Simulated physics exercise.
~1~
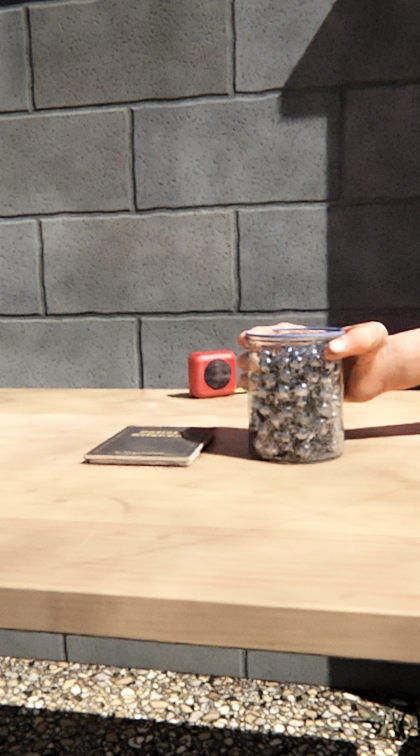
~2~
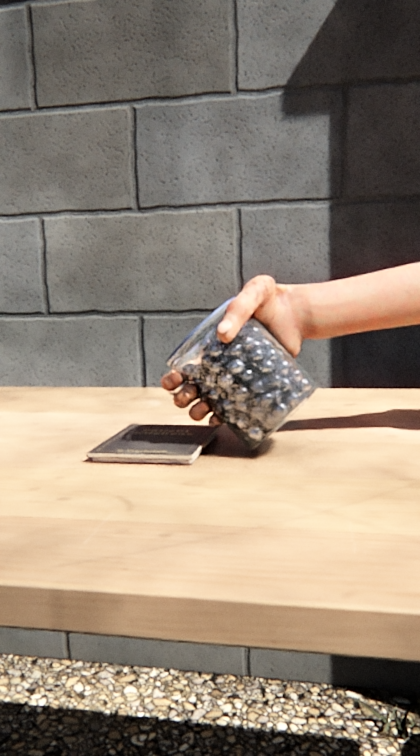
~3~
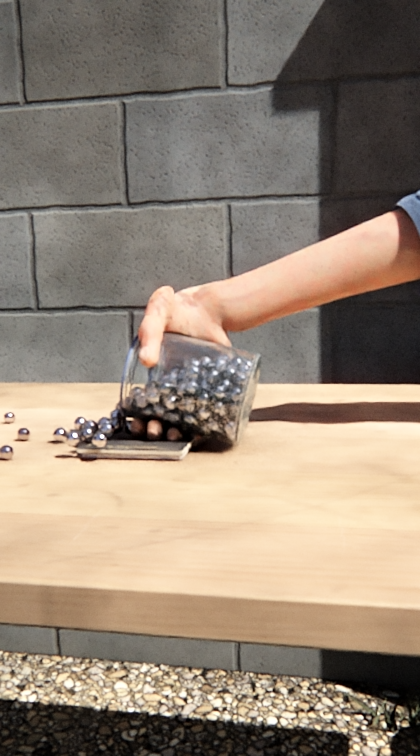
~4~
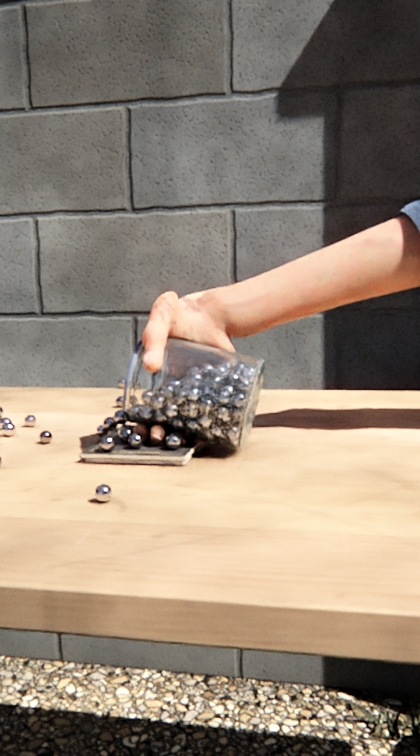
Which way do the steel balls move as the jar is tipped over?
They move to the left, along with the leaning jar, and some of them spill out on that side.
